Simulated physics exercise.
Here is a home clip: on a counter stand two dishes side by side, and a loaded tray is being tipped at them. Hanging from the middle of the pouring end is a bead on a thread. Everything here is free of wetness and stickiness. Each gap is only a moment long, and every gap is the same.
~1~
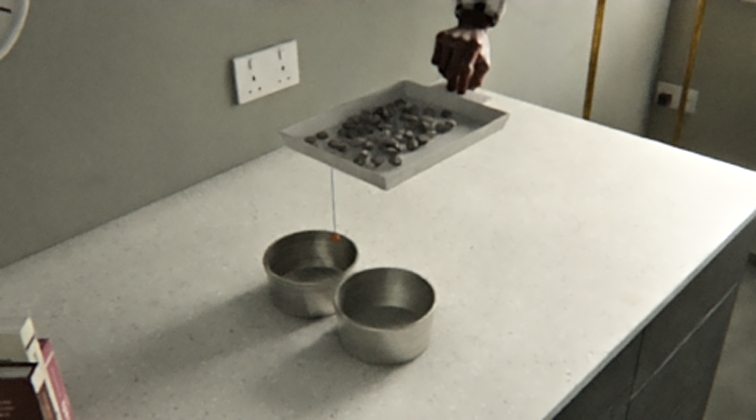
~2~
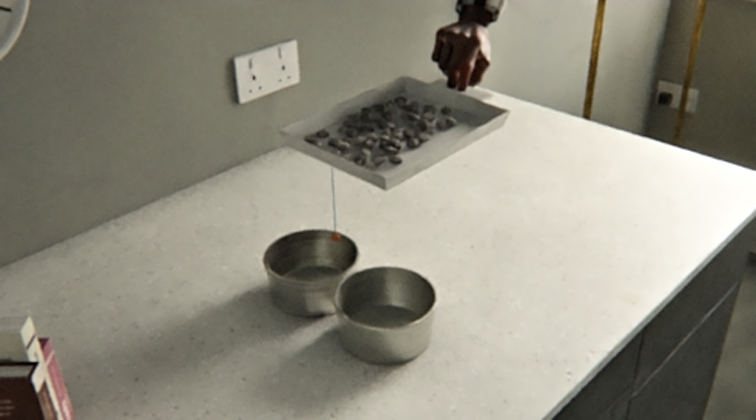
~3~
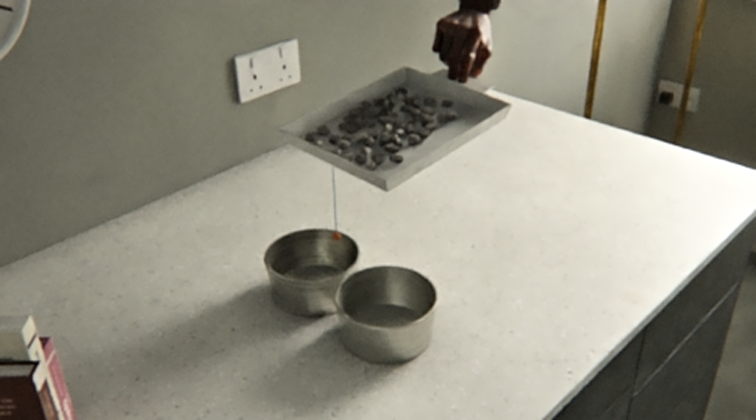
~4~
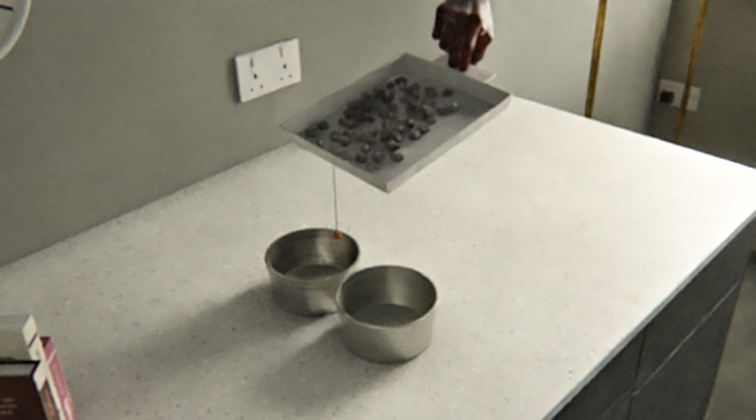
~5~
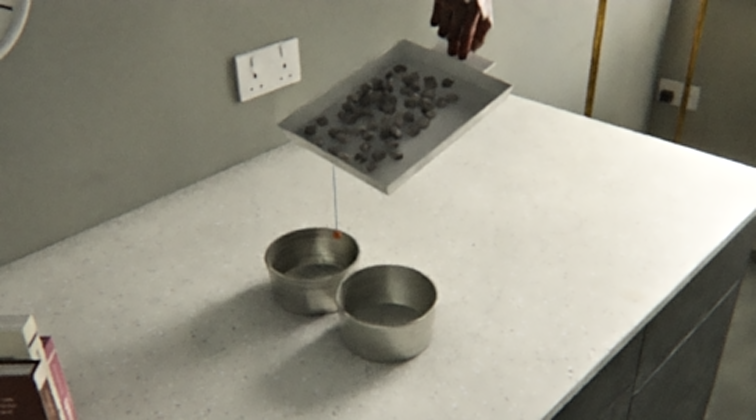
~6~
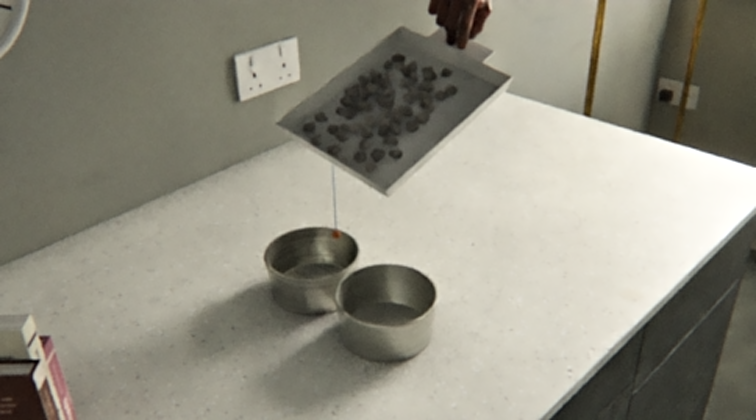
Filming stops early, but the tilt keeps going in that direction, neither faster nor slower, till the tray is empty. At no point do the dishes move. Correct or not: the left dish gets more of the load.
Not correct; the right dish gets more.
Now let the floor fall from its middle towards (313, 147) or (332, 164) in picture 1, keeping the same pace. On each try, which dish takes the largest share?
For the first heading it's the dish at left, and for the second it's the dish at left.
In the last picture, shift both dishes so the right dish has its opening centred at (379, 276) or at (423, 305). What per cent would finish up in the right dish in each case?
The first position comes out at 100 per cent, the other at 20 per cent.
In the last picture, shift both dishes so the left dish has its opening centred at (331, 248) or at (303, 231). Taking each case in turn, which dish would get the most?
The dish to the right; the dish to the right.
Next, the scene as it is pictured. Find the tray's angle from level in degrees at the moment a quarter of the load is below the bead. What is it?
Roughly 90 degrees at that moment.
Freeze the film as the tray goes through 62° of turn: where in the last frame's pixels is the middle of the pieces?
In the last view, the load is centred close to (374, 157).
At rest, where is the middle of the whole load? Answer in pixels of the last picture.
I'd mark it at roughly (383, 322).
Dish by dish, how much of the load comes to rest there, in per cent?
10 % left, 90 % right.
Shortly afterwards, tray tipped steeply; the whole lot on the tray.
Next, tray tipped right over; near a quarter on the tray; near half in the right dish; a little in the left dish; near a quarter in the air.
Some moments later, tray tipped past a quarter turn; the bulk in the right dish; a little in the left dish; a little outside both.
In the end, tray tipped past a quarter turn; the bulk in the right dish; a little in the left dish; a little outside both.
